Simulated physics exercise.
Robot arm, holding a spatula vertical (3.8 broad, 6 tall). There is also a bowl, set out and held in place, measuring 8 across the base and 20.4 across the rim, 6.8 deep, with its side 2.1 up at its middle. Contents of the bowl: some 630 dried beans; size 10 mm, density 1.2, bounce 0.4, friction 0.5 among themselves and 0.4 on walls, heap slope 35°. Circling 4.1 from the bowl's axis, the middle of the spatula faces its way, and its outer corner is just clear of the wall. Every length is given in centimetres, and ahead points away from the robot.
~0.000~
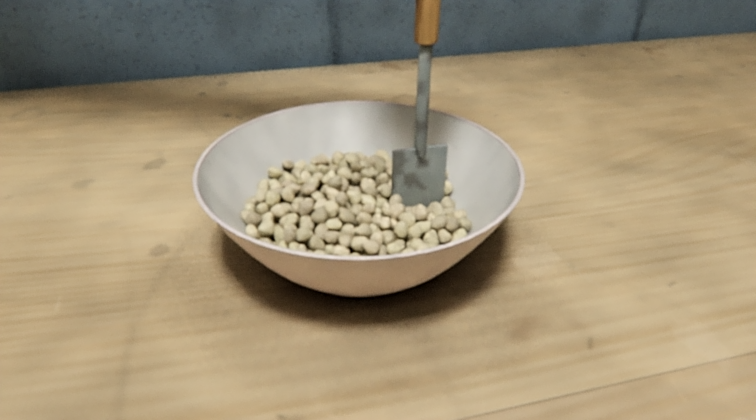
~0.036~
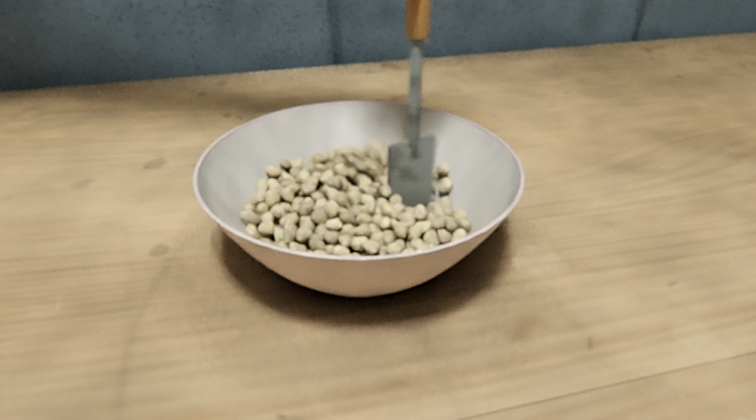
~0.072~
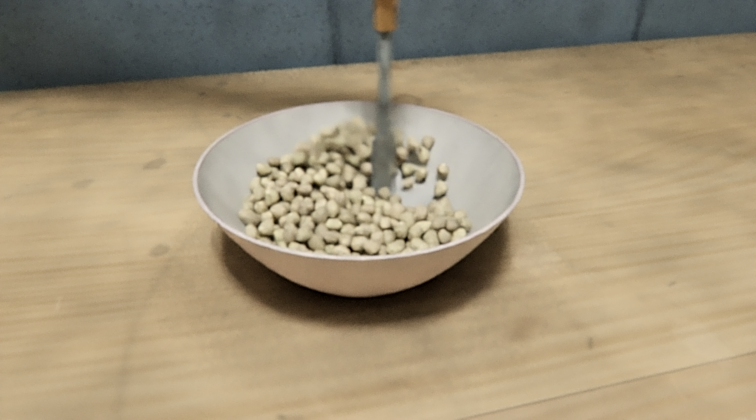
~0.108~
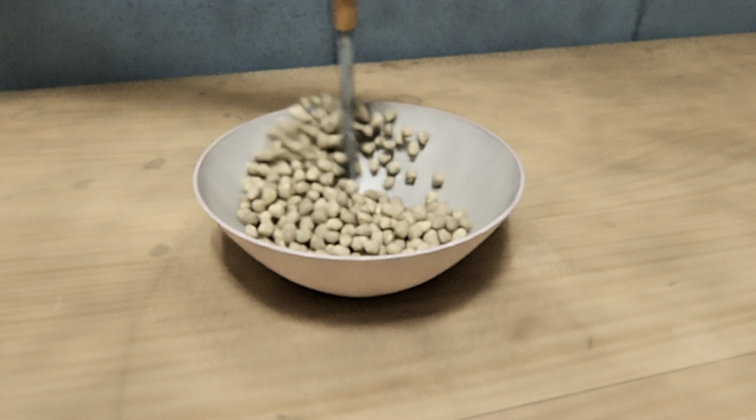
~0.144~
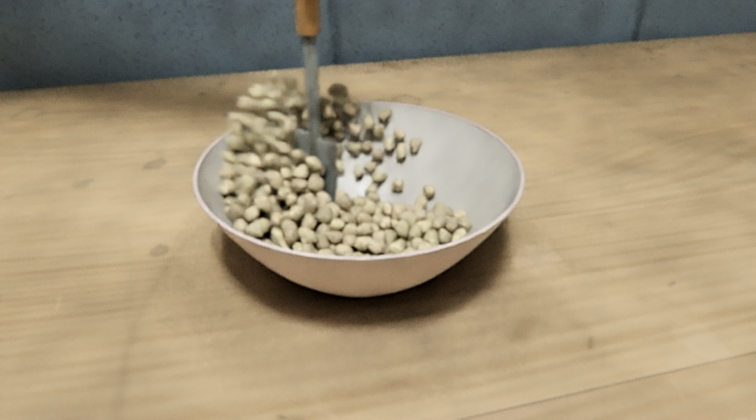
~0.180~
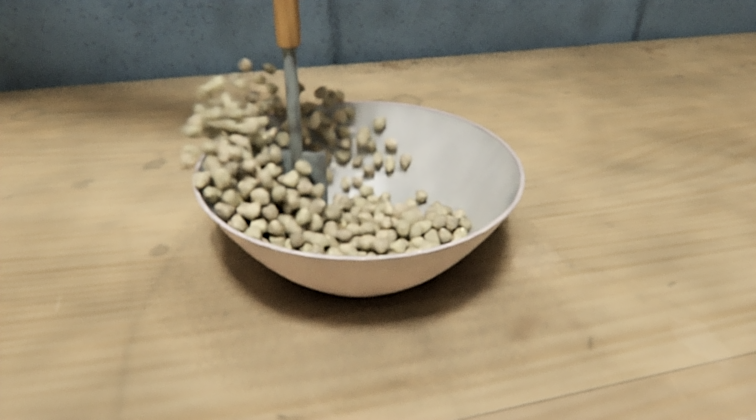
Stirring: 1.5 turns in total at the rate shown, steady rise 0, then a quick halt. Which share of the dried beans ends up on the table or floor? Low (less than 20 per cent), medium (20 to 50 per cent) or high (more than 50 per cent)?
The share is medium, between 20 and 50 per cent.
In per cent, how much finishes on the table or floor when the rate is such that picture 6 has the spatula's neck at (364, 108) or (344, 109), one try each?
Near 0 per cent for the first, near 5 per cent for the second.
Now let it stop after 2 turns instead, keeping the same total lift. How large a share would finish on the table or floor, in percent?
I'd reckon near 35 per cent.
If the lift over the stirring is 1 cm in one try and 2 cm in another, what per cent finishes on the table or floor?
Near 25 in a hundred, then near 20 in a hundred.
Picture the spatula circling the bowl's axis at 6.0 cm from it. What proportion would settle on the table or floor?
It would be close to 25 per cent then.
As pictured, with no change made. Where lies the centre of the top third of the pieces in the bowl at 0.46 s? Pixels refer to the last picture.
I'd say about (358, 145).
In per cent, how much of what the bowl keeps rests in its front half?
55 %.
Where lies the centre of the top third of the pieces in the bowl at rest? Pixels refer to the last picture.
About (302, 229).
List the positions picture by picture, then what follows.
In the first frame, the spatula neck at (422, 127), 0° round; upper third of the load around (346, 206), from x 250 to 465, top at y 155; 628 in the bowl.
In the second frame, the spatula neck at (414, 120), 16° round; upper third of the load around (347, 199), from x 250 to 465, top at y 145.
In the third frame, the spatula neck at (384, 110), 52° round; upper third of the load around (339, 185), from x 250 to 465, top at y 125.
In the fourth frame, the spatula neck at (347, 108), 89° round; upper third of the load around (318, 167), from x 245 to 465, top at y 100.
In the fifth frame, the spatula neck at (314, 116), 125° round; upper third of the load around (282, 161), from x 225 to 465, top at y 80; 625 in the bowl, 3 in flight or on the tool.
In the sixth frame, the spatula neck at (295, 131), 161° round; upper third of the load around (256, 165), from x 190 to 465, top at y 65; 608 in the bowl, 20 in flight or on the tool.
After 0.32 s, 305° round, highest piece 11 above the table; 526 in the bowl, 38 on the table or floor, 64 in flight or on the tool.
After 0.46 s, 88° round, highest piece 10 above the table; 475 in the bowl, 131 on the table or floor, 22 in flight or on the tool.
After 0.74 s, 180° round, highest piece 7 above the table; 441 in the bowl, 187 on the table or floor.
After 1.44 s, 180° round, highest piece 7 above the table; 441 in the bowl, 187 on the table or floor.
In the end, 441 in the bowl, 187 on the table or floor. That is 30 % on the table or floor.
